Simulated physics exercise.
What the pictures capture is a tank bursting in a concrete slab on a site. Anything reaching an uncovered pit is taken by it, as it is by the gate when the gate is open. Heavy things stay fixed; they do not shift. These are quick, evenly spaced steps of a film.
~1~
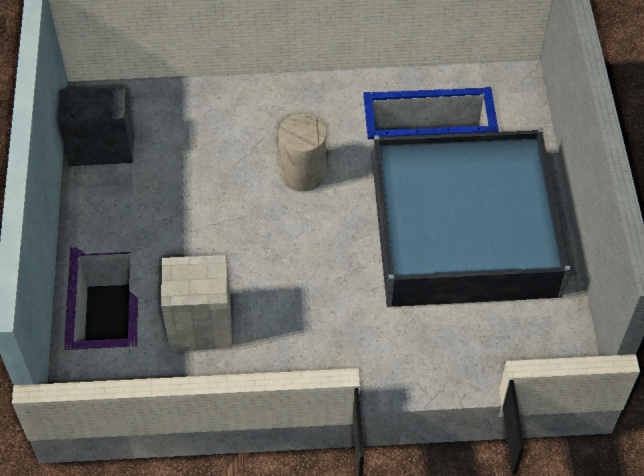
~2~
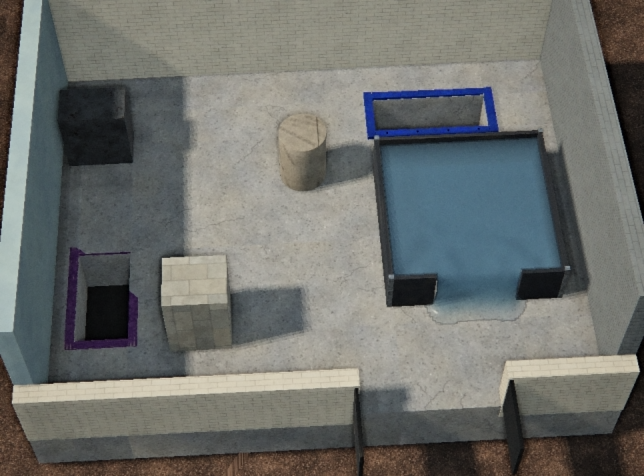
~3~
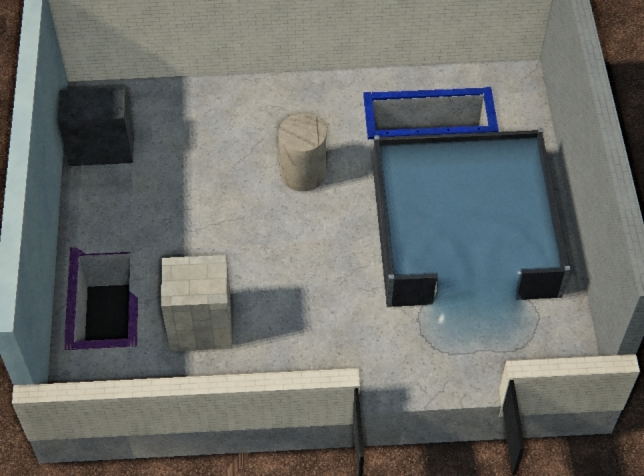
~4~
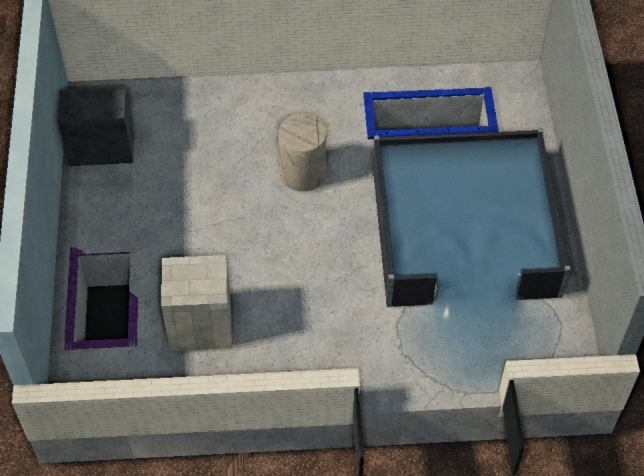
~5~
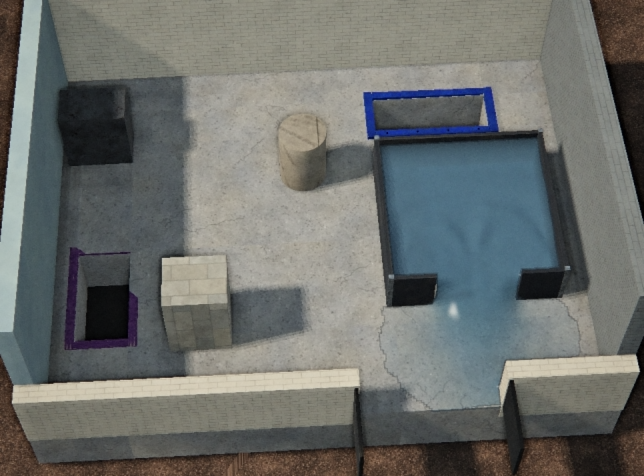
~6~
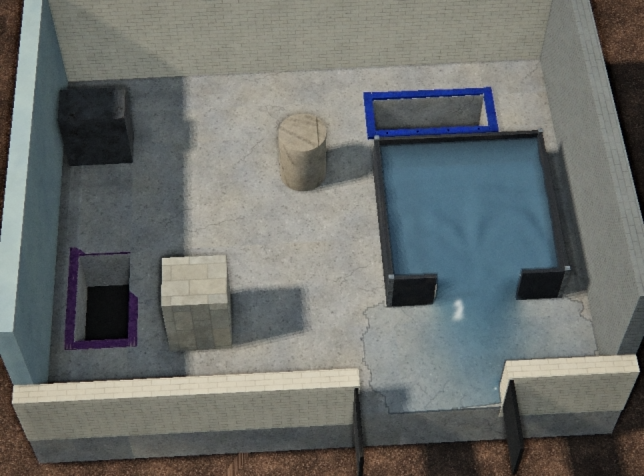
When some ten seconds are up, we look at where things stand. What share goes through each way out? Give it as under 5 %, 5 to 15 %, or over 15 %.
In order: The gate clears fifteen per cent, the purple pit never reaches five per cent, the blue pit never reaches five per cent.
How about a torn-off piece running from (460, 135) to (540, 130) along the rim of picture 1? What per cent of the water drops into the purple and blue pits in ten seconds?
Per cent: Purple 6, blue 40.
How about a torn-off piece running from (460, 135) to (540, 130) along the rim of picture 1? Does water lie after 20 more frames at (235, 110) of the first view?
Bottom line - sodden.
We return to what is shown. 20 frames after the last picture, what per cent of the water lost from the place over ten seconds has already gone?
Around 50 % of the total, roughly.
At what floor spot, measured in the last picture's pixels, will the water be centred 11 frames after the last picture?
Close to (476, 262), I reckon.
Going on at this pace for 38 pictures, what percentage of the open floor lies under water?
Estimate: Near 35 %.
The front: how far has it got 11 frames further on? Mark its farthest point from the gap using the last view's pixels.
The front should reach about (248, 402).
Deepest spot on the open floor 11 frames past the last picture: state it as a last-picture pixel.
Look near (590, 383).
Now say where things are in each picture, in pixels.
In the first frame, the open tank at (468, 205) is whole and still.
In the second frame, the front is at (520, 305), out from the gap at (475, 291).
In the third frame, water pours out at (475, 292) and has run to (525, 337).
In the fourth frame, the front is at a hidden place, out from the gap at (475, 292).
In the fifth frame, the front is at a hidden place, out from the gap at (475, 291).
In the sixth frame, water pours out at (475, 291) and has run to a hidden place.
A moment on, water covers 10 % of the floor; the gate 7 %, the purple pit 0 %, the blue pit 0 %.
Next, water covers 15 % of the floor; the gate 17 %, the purple pit 0 %, the blue pit 0 %.
Then, water covers 20 % of the floor; the gate 28 %, the purple pit 0 %, the blue pit 0 %.
Later, water covers 35 % of the floor; the gate 44 %, the purple pit 0 %, the blue pit 0 %.
In the end, water covers 45 % of the floor; the gate 58 %, the purple pit 0 %, the blue pit 1 %.
